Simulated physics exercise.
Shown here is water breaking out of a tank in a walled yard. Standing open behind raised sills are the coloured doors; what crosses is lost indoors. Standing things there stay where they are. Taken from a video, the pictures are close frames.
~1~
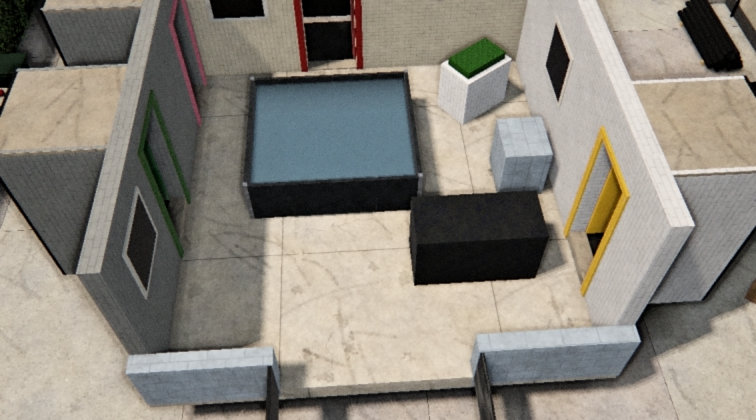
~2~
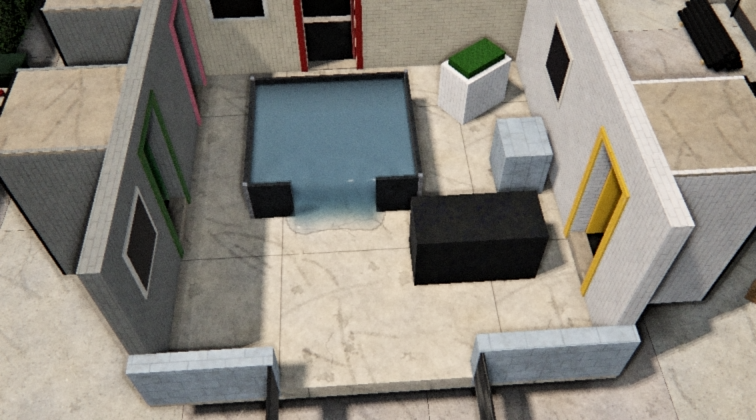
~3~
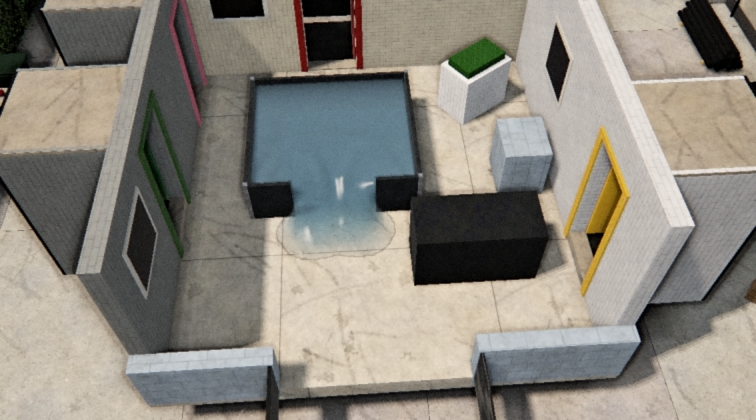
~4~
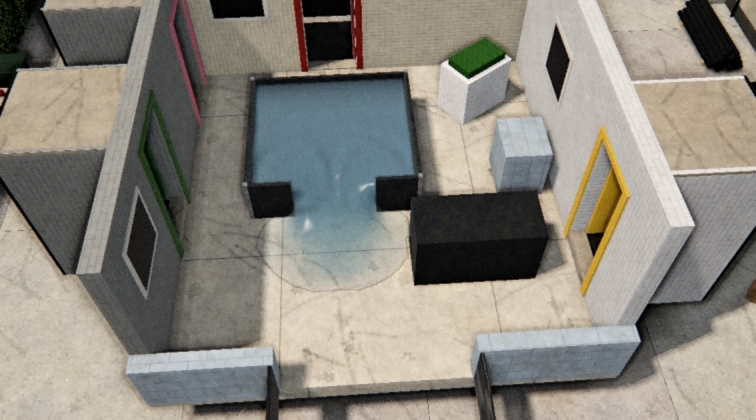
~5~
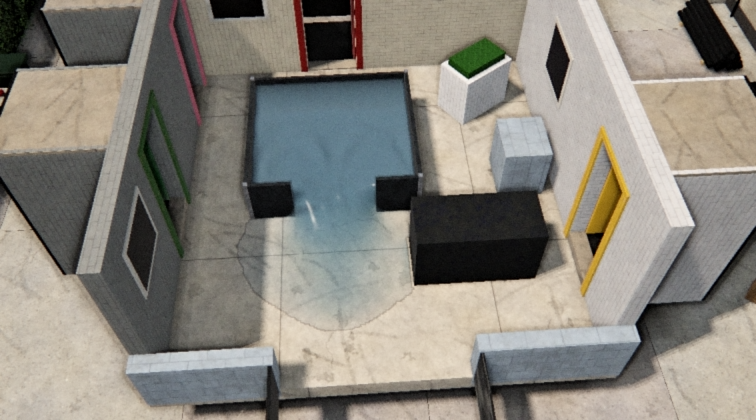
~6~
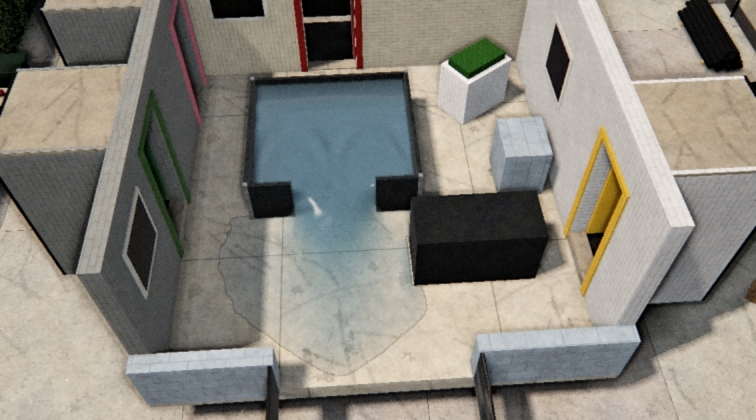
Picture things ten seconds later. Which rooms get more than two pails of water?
One by one: The pink door goes over two buckets. The green door does not go over two buckets. The red door does not go over two buckets. The yellow door does not go over two buckets.
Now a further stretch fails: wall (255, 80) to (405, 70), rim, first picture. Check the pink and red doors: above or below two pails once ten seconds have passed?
The pink door exceeds the limit, the red door exceeds the limit.
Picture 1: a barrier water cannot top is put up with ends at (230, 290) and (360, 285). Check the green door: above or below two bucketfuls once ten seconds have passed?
Reading for green: It gets too much.
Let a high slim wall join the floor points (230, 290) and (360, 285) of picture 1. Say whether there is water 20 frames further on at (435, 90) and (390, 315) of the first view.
Result, in order: Bone-dry / swamped.
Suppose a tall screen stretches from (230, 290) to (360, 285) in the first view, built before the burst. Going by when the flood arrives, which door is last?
Result: The red-painted one.
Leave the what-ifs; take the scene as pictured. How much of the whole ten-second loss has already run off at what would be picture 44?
I'd put it near 75 in a hundred.
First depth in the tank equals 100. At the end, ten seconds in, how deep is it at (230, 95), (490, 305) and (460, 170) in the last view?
Readings in order: Around 10, 2 and 2 %.
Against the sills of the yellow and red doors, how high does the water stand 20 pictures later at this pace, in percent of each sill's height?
First around 10 percent, second around 0 percent.
A moment on, water covers 35 % of the floor; the pink door not reached, the green door not reached, the red door not reached, the yellow door not reached.
Next, water covers 35 % of the floor; the pink door not reached, the green door wet at the sill, nothing in, the red door not reached, the yellow door not reached.
Then, water covers 45 % of the floor; the pink door not reached, the green door wet at the sill, nothing in, the red door not reached, the yellow door not reached.
Later, water covers 65 % of the floor; the pink door under two buckets in, the green door wet at the sill, nothing in, the red door wet at the sill, nothing in, the yellow door wet at the sill, nothing in.
In the end, water covers 85 % of the floor; the pink door over two buckets in, the green door wet at the sill, nothing in, the red door wet at the sill, nothing in, the yellow door wet at the sill, nothing in.
